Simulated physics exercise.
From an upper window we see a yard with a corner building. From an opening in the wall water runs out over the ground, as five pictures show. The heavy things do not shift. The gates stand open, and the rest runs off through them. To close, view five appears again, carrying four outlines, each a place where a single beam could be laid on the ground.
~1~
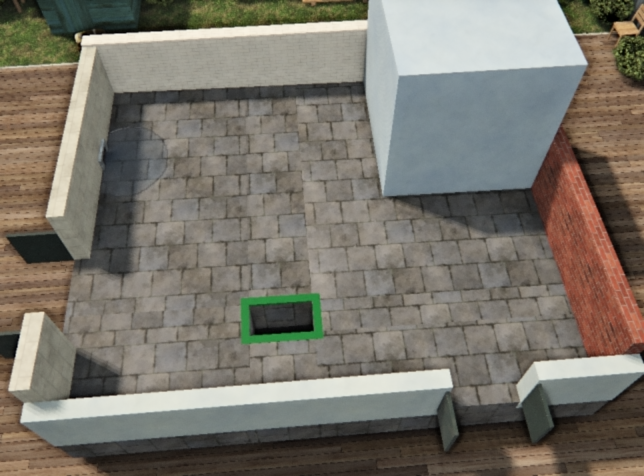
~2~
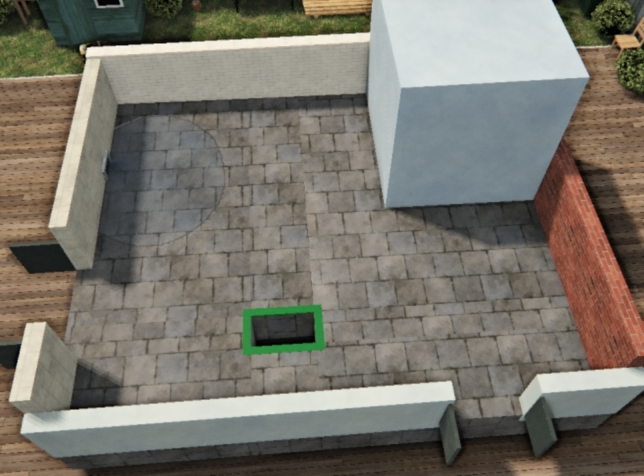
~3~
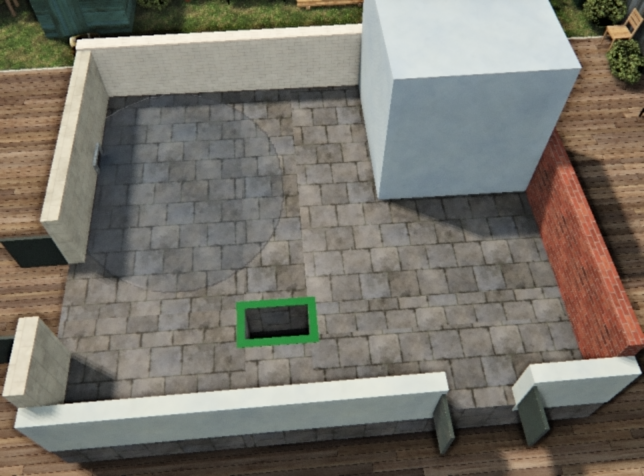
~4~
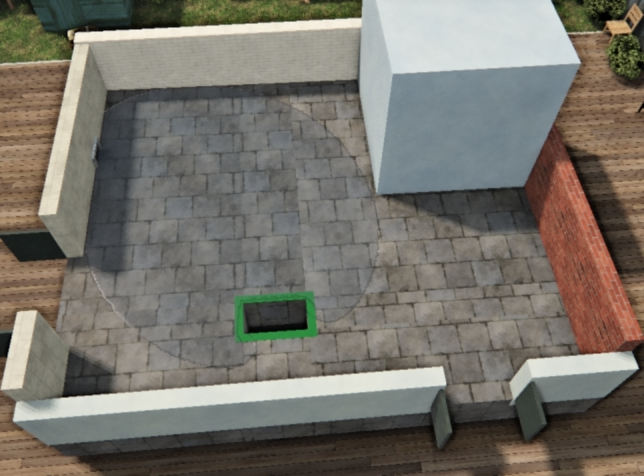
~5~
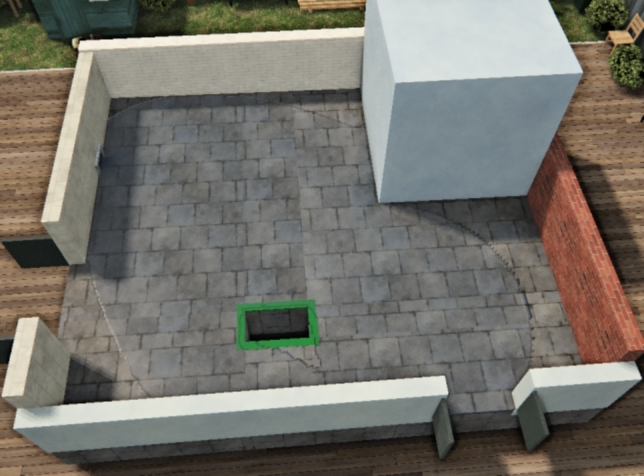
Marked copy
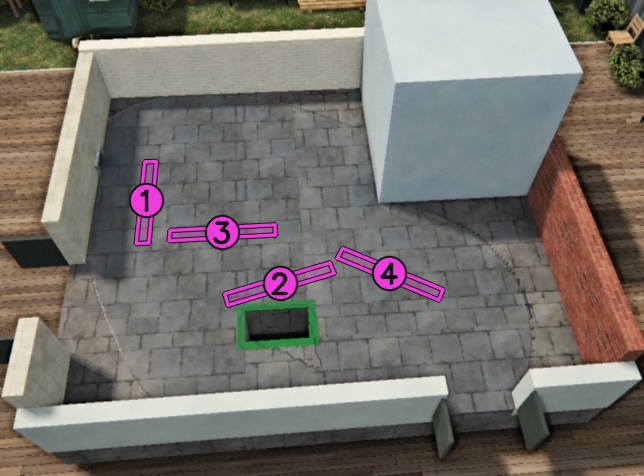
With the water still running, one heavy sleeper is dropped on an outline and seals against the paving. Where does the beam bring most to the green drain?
Take 4.
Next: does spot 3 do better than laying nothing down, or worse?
Spot 3 is worse.
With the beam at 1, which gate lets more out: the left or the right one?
The right gate.
In magenta, 1 from (142, 243) to (150, 161); 2 from (226, 299) to (332, 268); 3 from (169, 235) to (275, 229); 4 from (340, 253) to (440, 294).
Choosing 1, about 6 % of the stream goes into the green drain, about 93 % out by the gates.
Choosing 2, about 4 % of the stream goes into the green drain, about 94 % out by the gates.
Choosing 3, about 7 % of the stream goes into the green drain, about 92 % out by the gates.
Choosing 4, about 23 % of the stream goes into the green drain, about 75 % out by the gates.
